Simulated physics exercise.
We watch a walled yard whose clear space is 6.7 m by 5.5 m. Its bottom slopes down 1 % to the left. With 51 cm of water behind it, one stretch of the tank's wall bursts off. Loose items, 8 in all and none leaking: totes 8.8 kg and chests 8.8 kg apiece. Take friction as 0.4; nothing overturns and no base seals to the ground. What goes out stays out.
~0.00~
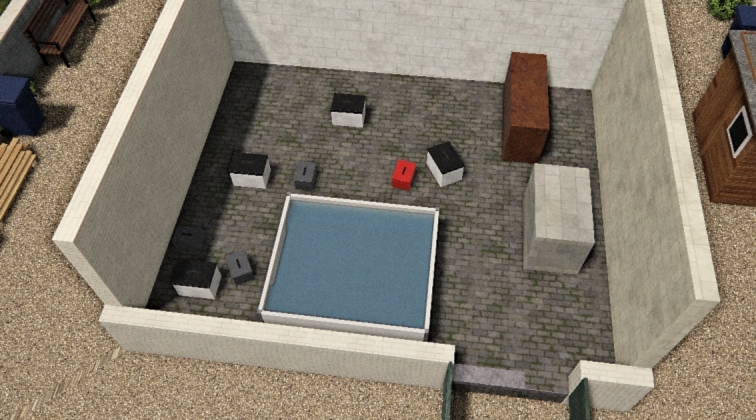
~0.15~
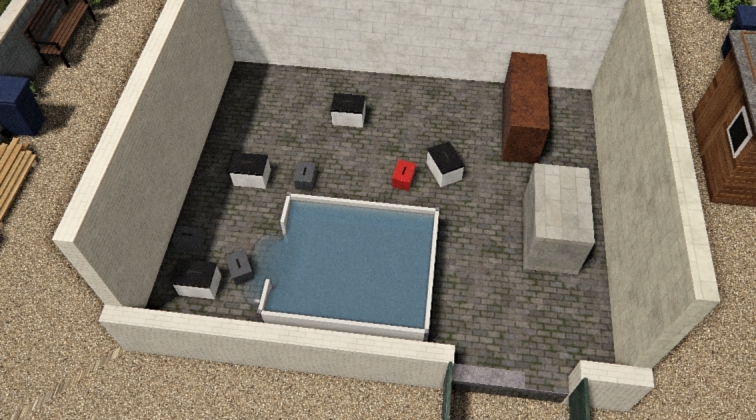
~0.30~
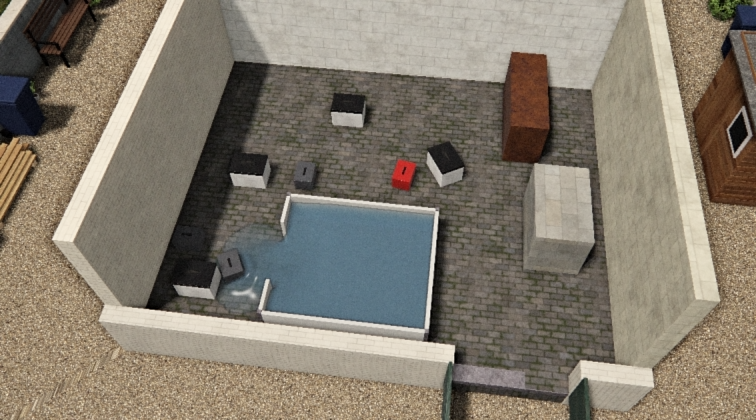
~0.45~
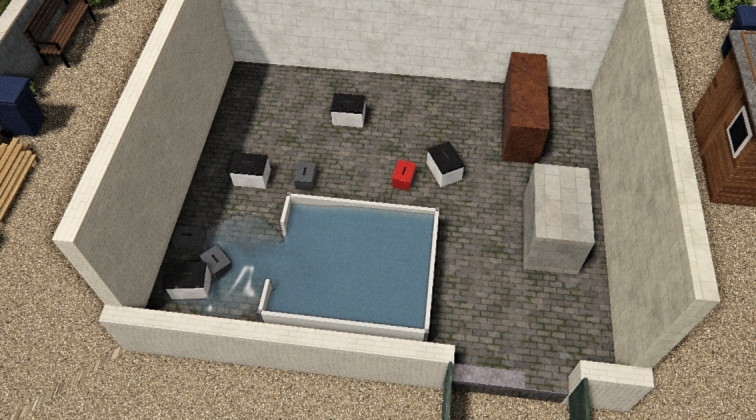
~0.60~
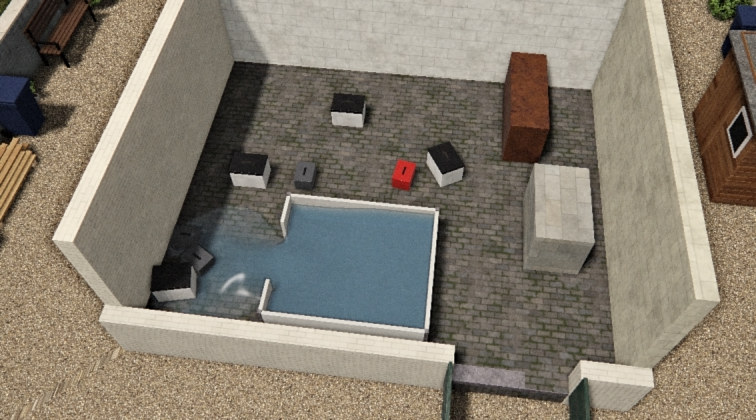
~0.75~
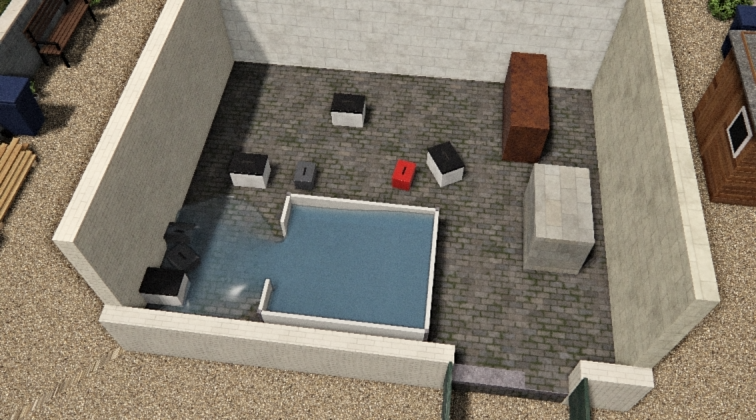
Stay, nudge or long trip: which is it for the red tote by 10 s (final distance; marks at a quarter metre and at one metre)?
The red tote holds its place.
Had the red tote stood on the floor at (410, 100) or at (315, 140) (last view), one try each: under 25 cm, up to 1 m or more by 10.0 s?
In turn: It gets carried off; it barely shifts.
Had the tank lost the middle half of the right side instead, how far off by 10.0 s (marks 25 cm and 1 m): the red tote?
In that case the red tote barely shifts.
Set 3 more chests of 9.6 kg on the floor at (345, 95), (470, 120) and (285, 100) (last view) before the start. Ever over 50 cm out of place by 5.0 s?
In turn: More, short of it, more.
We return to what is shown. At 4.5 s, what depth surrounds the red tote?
About 0 cm.
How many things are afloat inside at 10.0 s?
I count 5.
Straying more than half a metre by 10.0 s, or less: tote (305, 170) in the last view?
It is less.
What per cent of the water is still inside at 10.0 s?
About 100 per cent.
After 2.0 s the red tote is near (404, 171), 0.0 m from its start, aground; 0 of 8 are out; 3 afloat.
After 4.5 s the red tote is near (404, 171), 0.0 m from its start, aground; 0 of 8 are out; 2 afloat.
After 7.0 s the red tote is near (404, 171), 0.0 m from its start, aground; 0 of 8 are out; 2 afloat.
After 10.0 s the red tote is near (404, 171), 0.0 m from its start, aground; 0 of 8 are out; 5 afloat.
